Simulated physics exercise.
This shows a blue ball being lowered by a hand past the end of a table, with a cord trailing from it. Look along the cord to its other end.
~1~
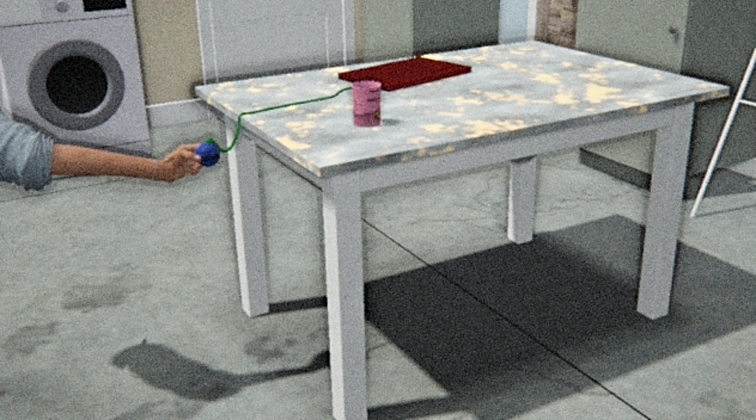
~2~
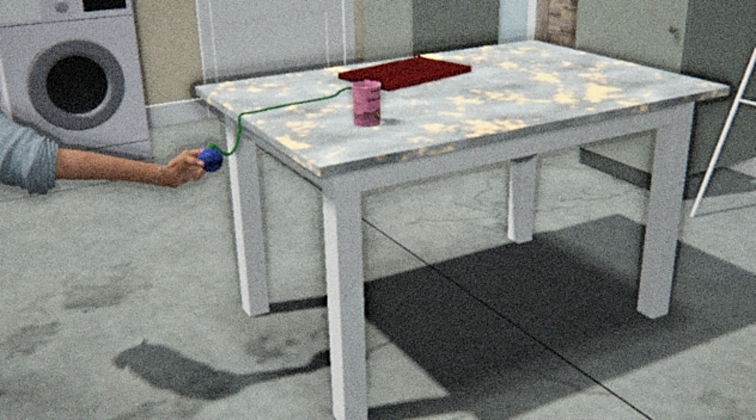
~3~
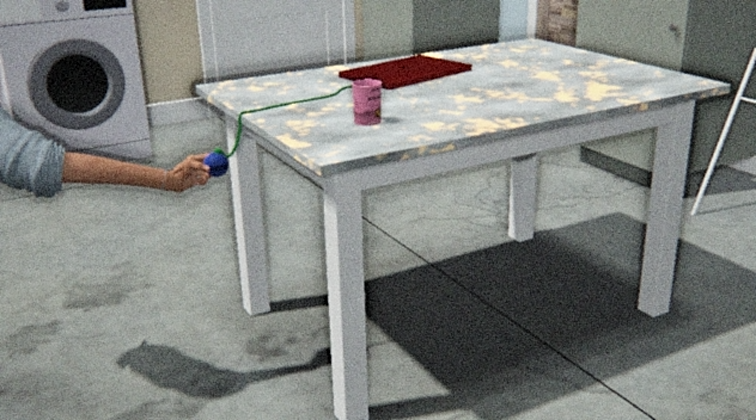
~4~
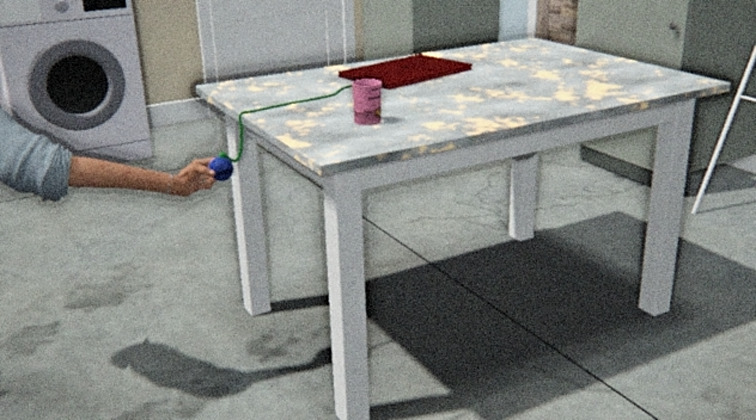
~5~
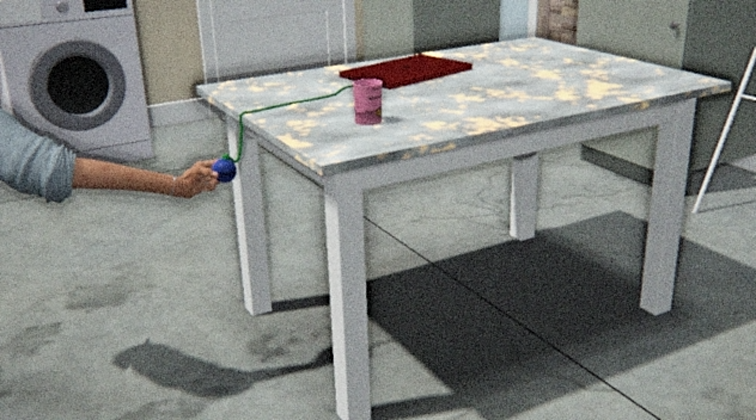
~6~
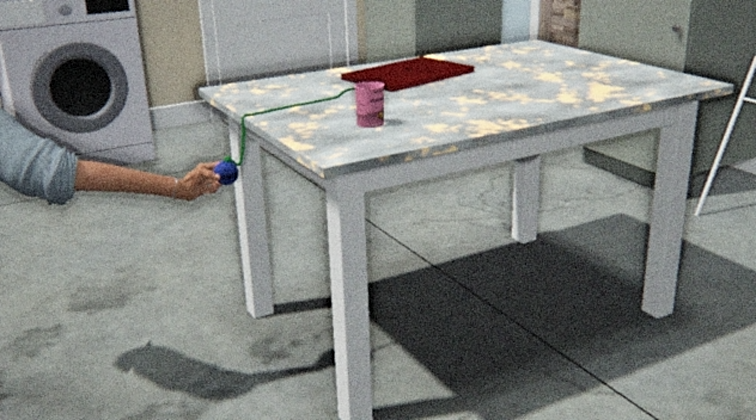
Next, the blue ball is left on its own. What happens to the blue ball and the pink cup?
The blue ball stays suspended; the pink cup stays put.
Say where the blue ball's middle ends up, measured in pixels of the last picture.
It ends up near (276, 202).
Then, 0.44 s later than the last view, ball above the floor near (276, 194); laptop as before; cup as before.
Then, 0.96 s later than the last view, ball above the floor near (206, 211); laptop as before; cup as before.
Then, 1.88 s later than the last view, ball above the floor near (225, 214); laptop as before; cup as before.
Finally, ball above the floor near (276, 202); laptop as before; cup as before. The blue ball swings from the edge and the pink cup stays on top.
